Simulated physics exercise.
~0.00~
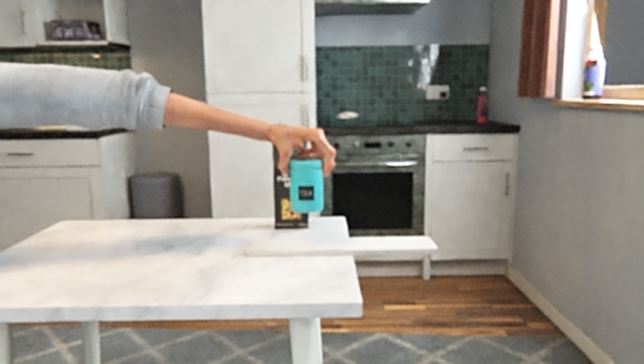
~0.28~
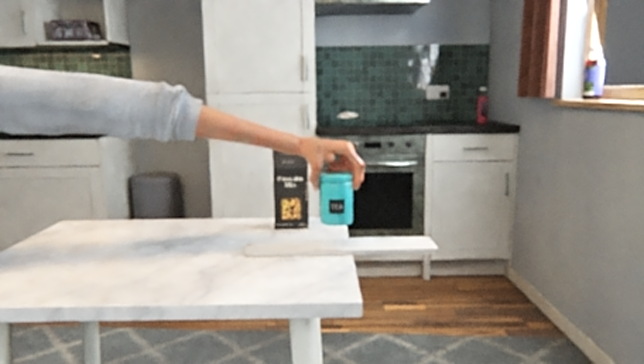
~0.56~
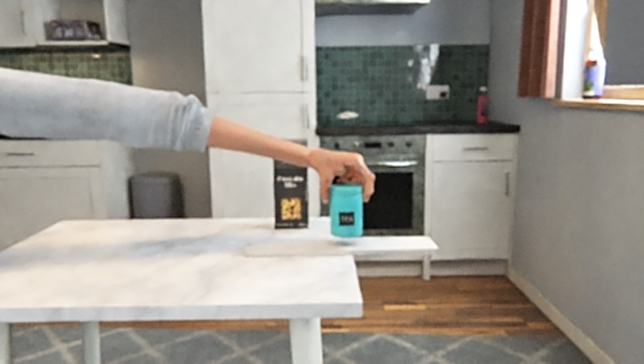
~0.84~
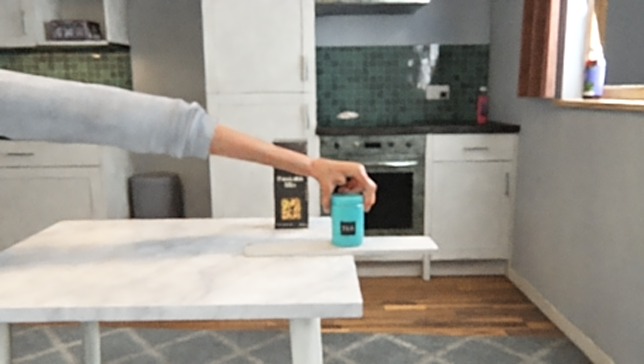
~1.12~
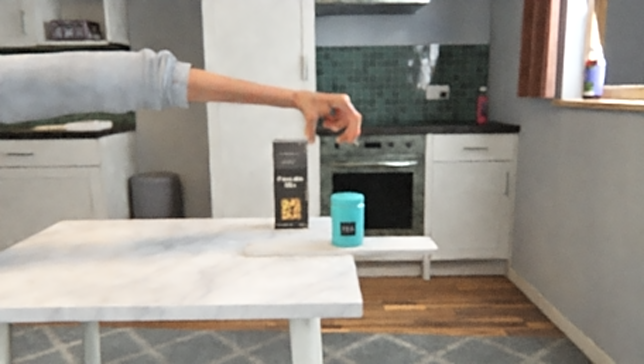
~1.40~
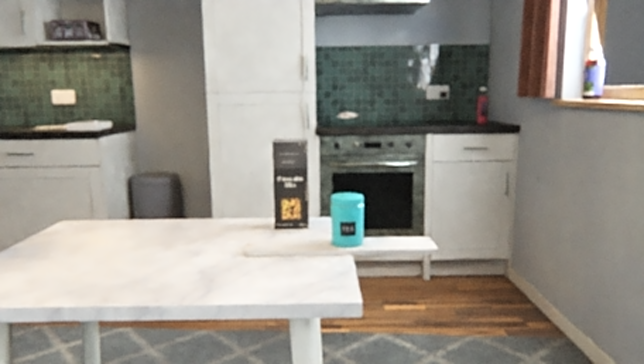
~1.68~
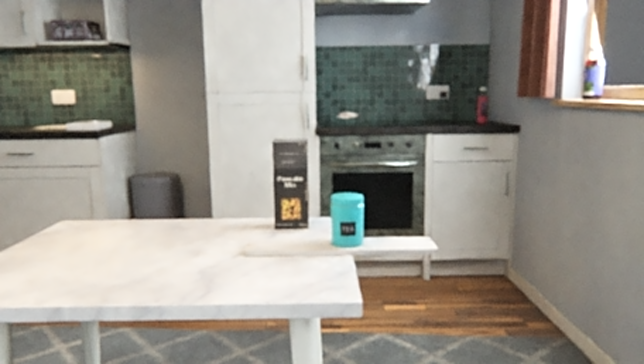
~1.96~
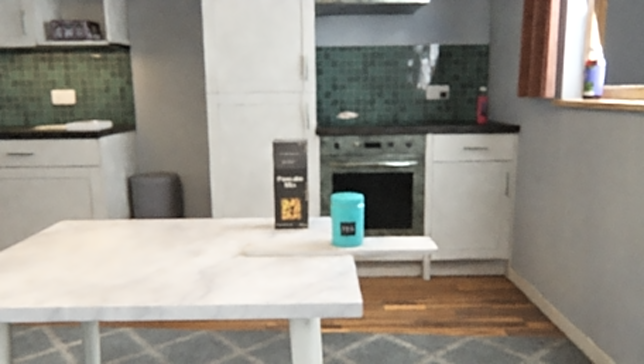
A turquoise jar was carried to the right past a black carton and lowered by a hand onto a white board jutting past the table's edge; the hand let go and withdrew, and the jar stayed upright on the steady board.
